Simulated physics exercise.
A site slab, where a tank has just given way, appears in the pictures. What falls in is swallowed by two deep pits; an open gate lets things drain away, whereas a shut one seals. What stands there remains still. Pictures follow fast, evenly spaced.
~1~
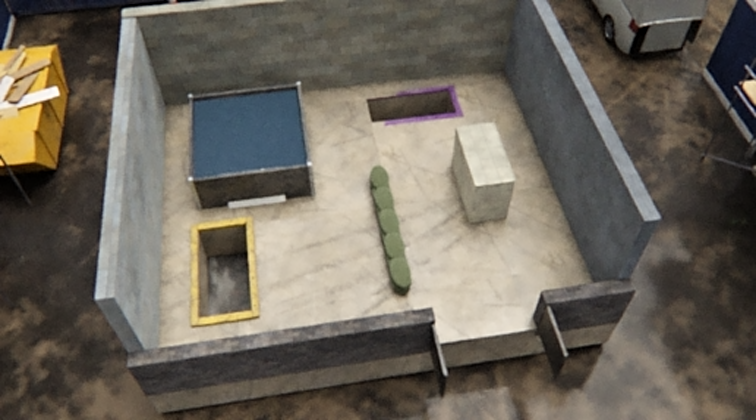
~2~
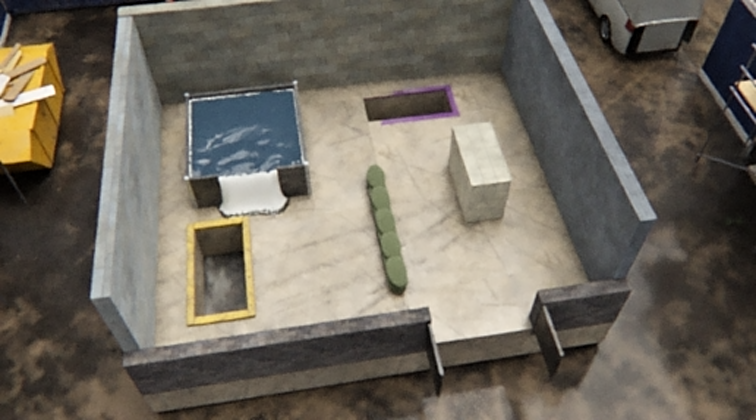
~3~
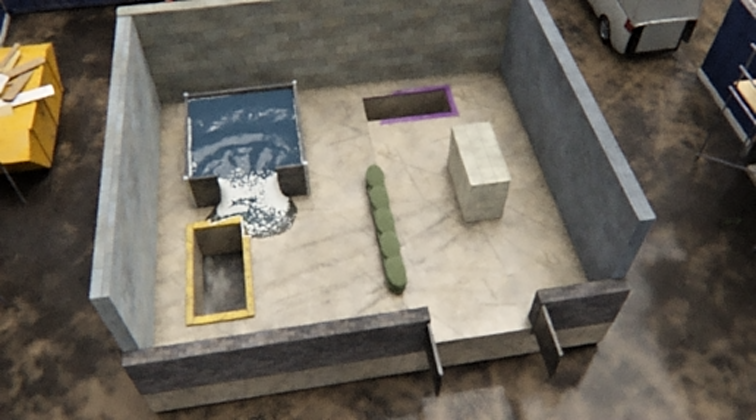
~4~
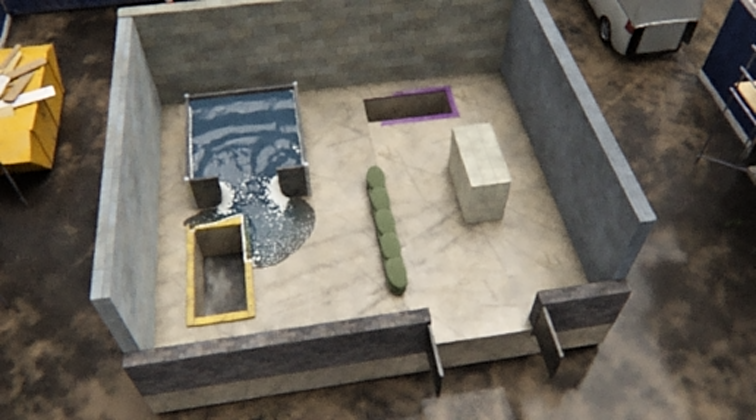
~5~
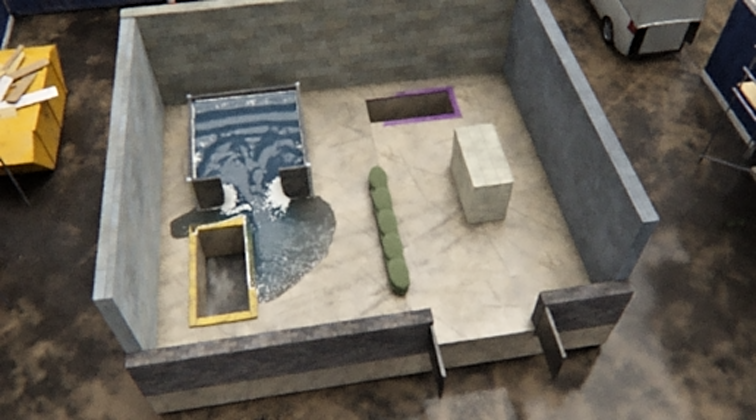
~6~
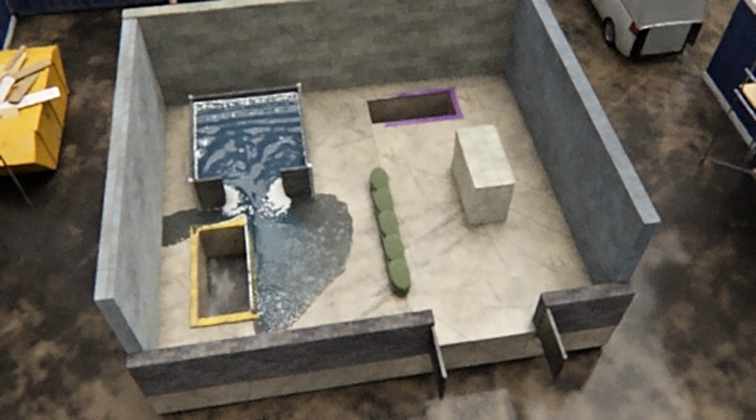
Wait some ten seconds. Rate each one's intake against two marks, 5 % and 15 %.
Ratings: Gate - between the two marks; purple pit - below the 5 % mark; yellow pit - above the 15 % mark.
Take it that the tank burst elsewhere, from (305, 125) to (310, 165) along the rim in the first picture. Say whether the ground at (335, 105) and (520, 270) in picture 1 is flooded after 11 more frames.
Well, the first place ends up left untouched, and the second one left untouched.
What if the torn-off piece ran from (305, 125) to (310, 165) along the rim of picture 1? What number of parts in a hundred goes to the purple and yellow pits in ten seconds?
Approximately, purple takes 25 % and yellow takes 2 %.
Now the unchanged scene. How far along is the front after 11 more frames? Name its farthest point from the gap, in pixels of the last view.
The front tops out at about (521, 319).
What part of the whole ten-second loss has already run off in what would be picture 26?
Share gone: About 60 %.
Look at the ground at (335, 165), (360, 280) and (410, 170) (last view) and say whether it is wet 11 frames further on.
In that order: Free of water, awash, no water.
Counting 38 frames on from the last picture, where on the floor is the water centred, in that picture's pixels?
I'd mark it close to (320, 223).
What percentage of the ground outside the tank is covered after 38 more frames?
Around 70 percent.
A moment on, water covers 20 % of the floor; the gate 0 %, the purple pit 0 %, the yellow pit 10 %.
Next, water covers 30 % of the floor; the gate 0 %, the purple pit 0 %, the yellow pit 16 %.
Then, water covers 45 % of the floor; the gate 2 %, the purple pit 0 %, the yellow pit 21 %.
Later, water covers 70 % of the floor; the gate 4 %, the purple pit 0 %, the yellow pit 27 %.
In the end, water covers 85 % of the floor; the gate 7 %, the purple pit 2 %, the yellow pit 31 %.
